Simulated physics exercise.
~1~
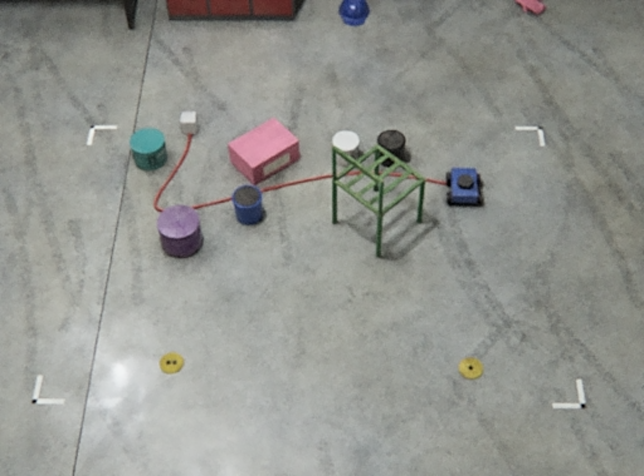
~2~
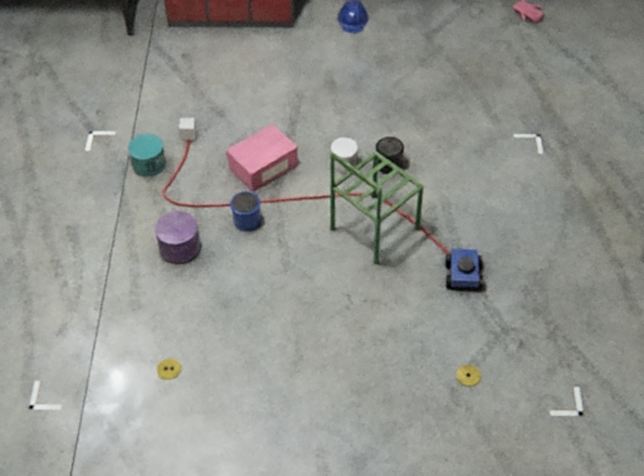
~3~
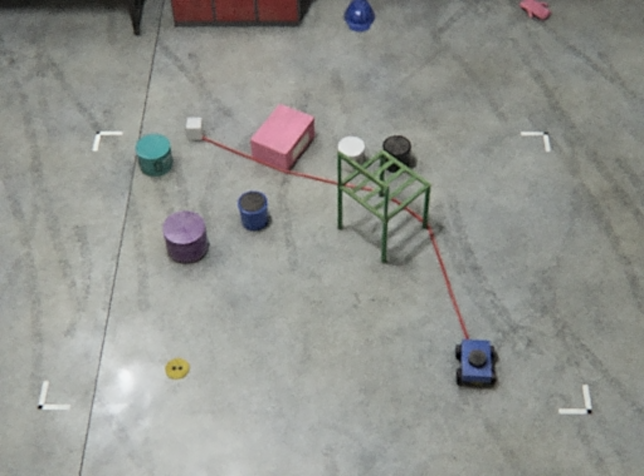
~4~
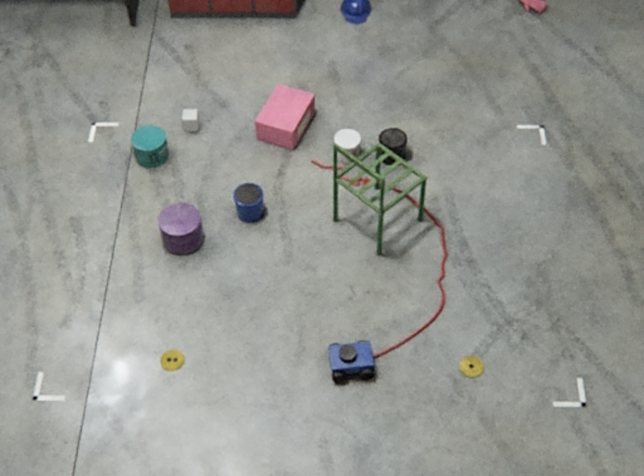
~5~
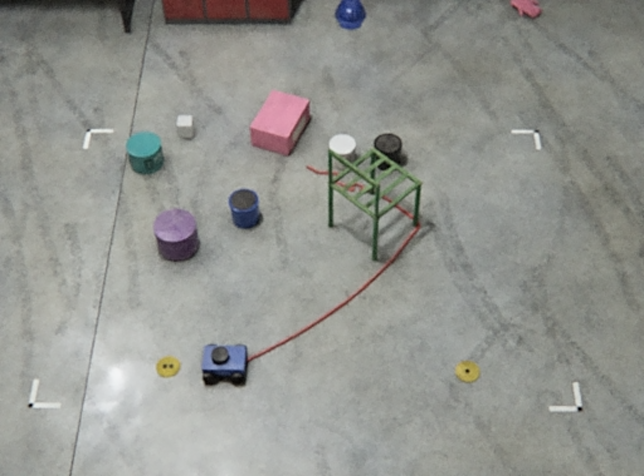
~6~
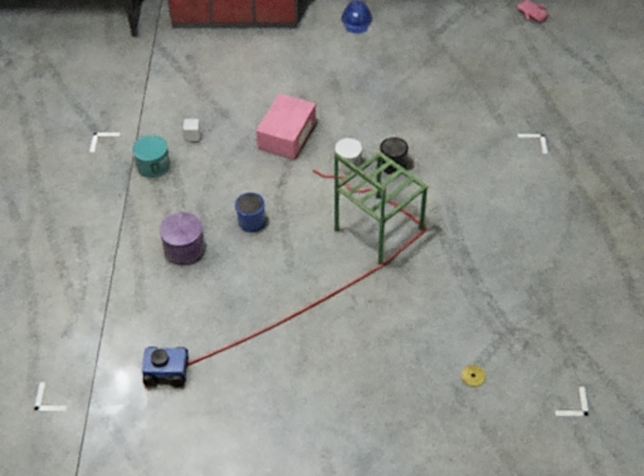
To begin with, a blue cart sits right of a green chair-like frame, with a red lead running beneath it from a small pale block on the left, past coloured containers and a pink box. The cart moves down toward the yellow mark on the lower right, drawing the lead tight and shifting the pink box slightly right and up. As the cart turns left, the lead comes away from the block and trails loose. It travels left across the floor, dragging the lead around the green frame's leg. Finally, the cart reaches the left yellow mark, unplugged.
